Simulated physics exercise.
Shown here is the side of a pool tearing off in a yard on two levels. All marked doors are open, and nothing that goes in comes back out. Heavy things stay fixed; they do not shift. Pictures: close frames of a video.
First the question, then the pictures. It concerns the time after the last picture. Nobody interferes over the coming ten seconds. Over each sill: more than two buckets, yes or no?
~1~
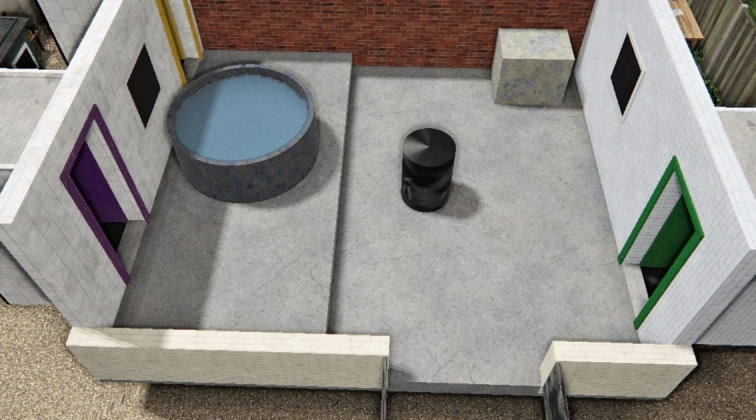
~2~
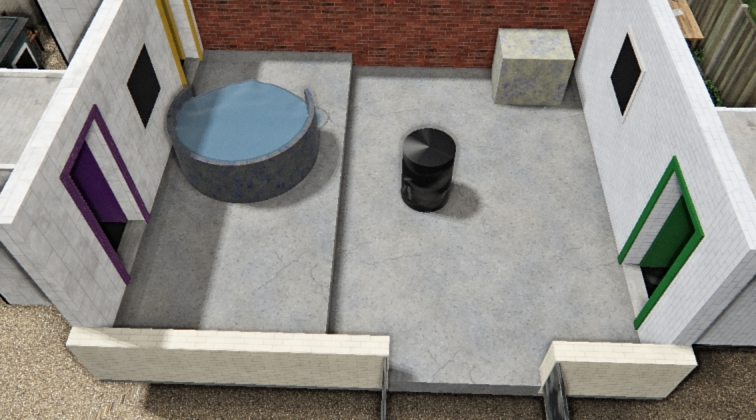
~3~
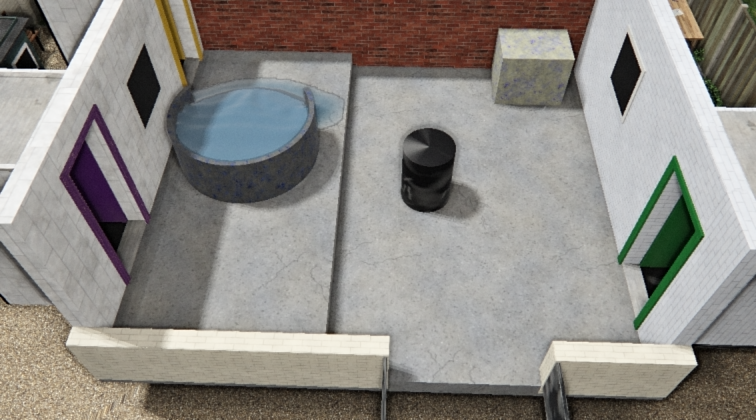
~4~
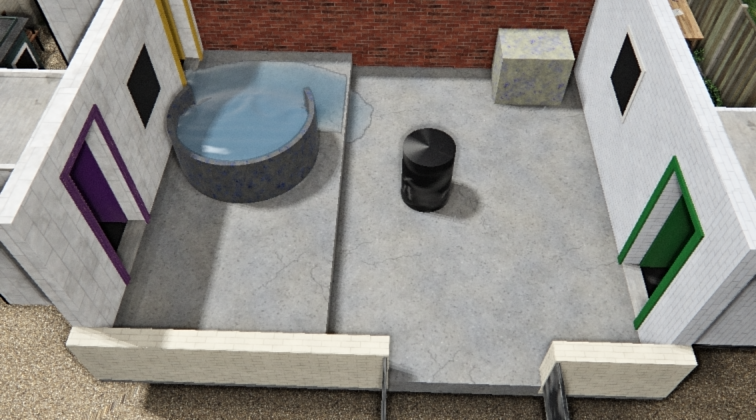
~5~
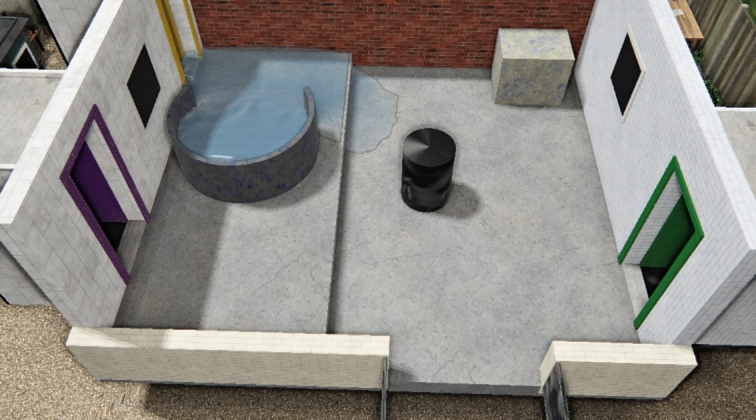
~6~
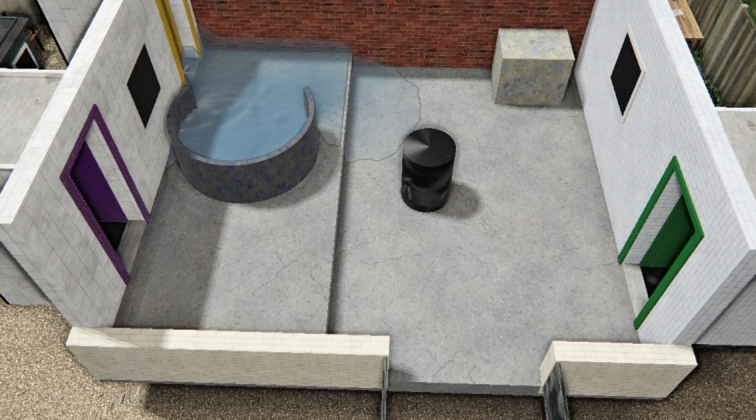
Green door: Yes, more; purple door: No, not more; yellow door: Yes, more.
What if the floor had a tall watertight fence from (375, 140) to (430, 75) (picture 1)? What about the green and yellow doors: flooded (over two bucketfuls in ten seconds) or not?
Result - the green door remains within bounds, and the yellow door tops the threshold.
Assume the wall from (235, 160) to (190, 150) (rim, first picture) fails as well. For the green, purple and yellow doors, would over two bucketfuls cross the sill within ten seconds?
Result: Green goes past the limit; purple goes past the limit; yellow remains beneath it.
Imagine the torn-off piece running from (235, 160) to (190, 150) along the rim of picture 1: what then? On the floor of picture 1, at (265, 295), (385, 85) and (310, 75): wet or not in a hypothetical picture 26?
Taking each in turn, they come out watered, kept dry, kept dry.
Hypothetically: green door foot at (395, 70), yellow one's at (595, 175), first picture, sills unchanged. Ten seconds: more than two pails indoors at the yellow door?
As it turns out, the yellow door overshoots.
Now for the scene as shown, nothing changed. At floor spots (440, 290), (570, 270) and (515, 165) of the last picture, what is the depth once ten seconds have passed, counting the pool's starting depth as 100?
Going in order, that's 4, 10 and 6 %.
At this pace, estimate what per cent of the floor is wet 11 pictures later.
Roughly 30 %.
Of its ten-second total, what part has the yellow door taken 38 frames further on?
Working it through, I arrive at 100 %.
A moment on, water covers 25 % of the floor; the green door not reached, the purple door not reached, the yellow door over two buckets in.
Next, water covers 30 % of the floor; the green door not reached, the purple door wet at the sill, nothing in, the yellow door far over two buckets in.
Then, water covers 55 % of the floor; the green door not reached, the purple door wet at the sill, nothing in, the yellow door far over two buckets in.
Later, water covers 70 % of the floor; the green door under two buckets in, the purple door wet at the sill, nothing in, the yellow door far over two buckets in.
In the end, water covers 85 % of the floor; the green door over two buckets in, the purple door wet at the sill, nothing in, the yellow door far over two buckets in.
